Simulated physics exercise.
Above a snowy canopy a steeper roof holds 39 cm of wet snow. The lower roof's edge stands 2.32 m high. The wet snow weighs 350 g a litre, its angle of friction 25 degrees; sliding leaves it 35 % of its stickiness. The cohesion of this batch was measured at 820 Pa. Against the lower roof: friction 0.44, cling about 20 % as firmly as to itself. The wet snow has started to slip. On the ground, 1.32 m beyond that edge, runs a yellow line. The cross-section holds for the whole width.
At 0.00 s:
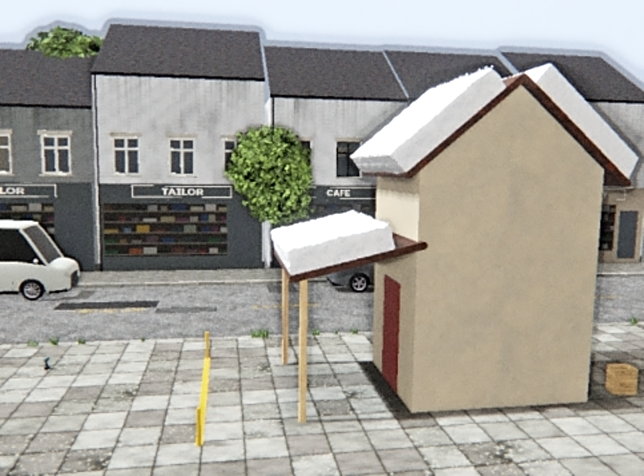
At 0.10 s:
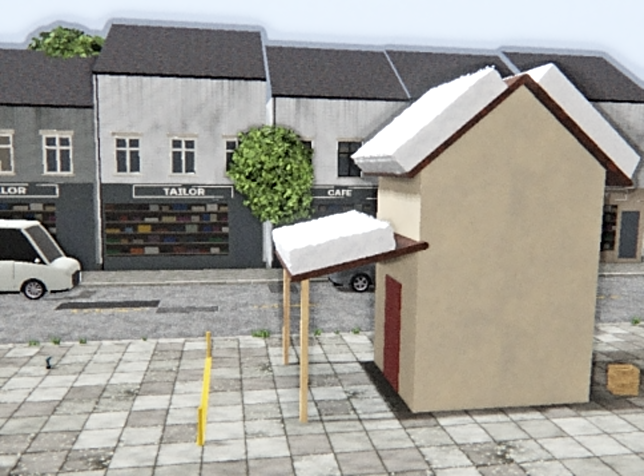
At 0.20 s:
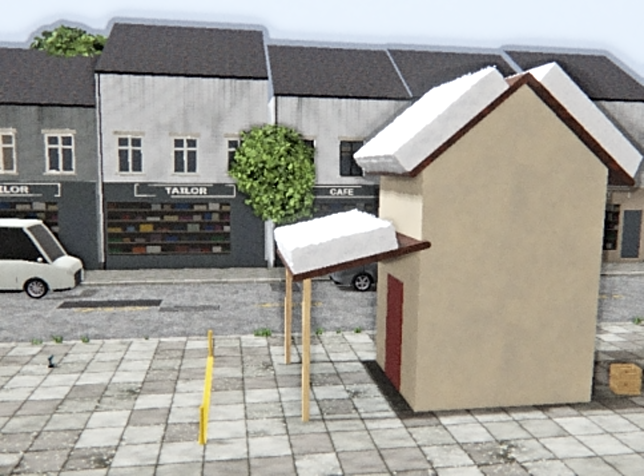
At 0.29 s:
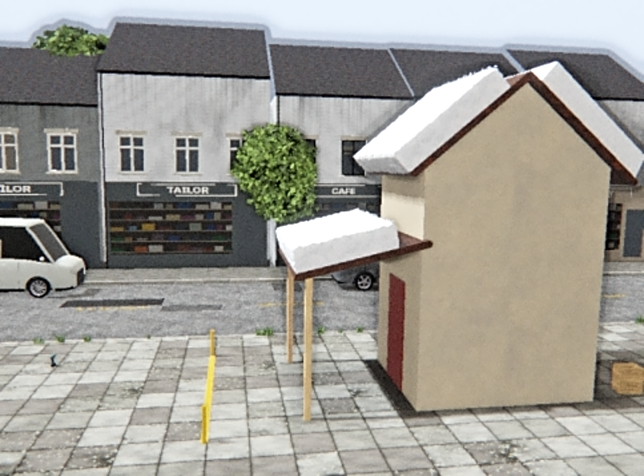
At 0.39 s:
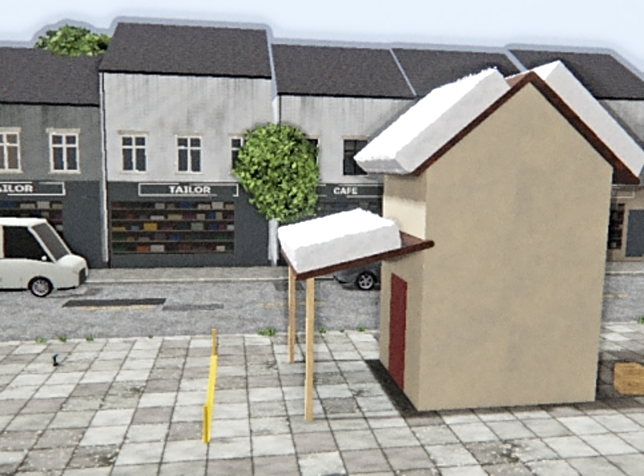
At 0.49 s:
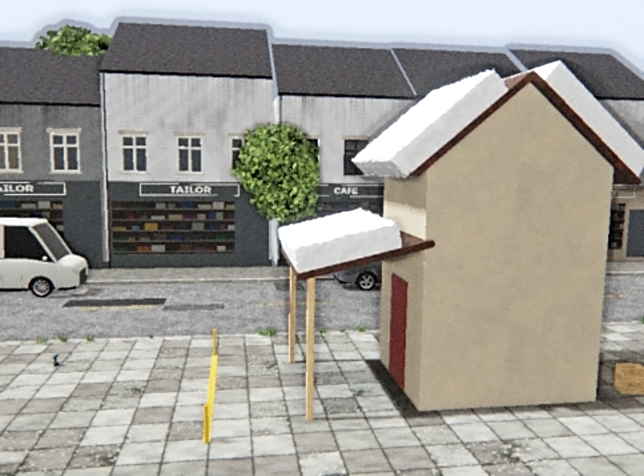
We see a beige building with thick snow on its steep roof and on a lower canopy, facing a street of shops. The view drifts very slightly as the left slab of upper snow creeps barely down the slope.
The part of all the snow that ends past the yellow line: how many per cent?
Close to 2 per cent.
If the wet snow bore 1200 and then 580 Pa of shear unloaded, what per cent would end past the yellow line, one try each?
In that order: 0 %, 14 %.
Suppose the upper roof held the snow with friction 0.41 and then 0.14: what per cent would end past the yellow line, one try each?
In turn about 18 %, 35 %.
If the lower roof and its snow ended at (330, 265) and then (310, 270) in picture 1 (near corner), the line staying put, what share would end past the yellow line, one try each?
In turn about 14 %, 7 %.
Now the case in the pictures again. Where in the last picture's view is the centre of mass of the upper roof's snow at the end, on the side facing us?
At about (330, 283).
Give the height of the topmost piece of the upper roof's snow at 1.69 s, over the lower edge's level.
Roughly 1.9 m.
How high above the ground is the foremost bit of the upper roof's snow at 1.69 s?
Roughly 3.0 m.
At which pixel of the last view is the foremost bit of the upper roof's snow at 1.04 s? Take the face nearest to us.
Near (365, 218).
After 1.04 s, none is below the lower edge and 0 % is past the line.
After 1.69 s, none is below the lower edge and 0 % is past the line.
After 2.35 s, none is below the lower edge and 0 % is past the line.
After 3.00 s, 18 % is below the lower edge and 0 % is past the line.
After 6.00 s, 31 % is below the lower edge and 2 % is past the line.
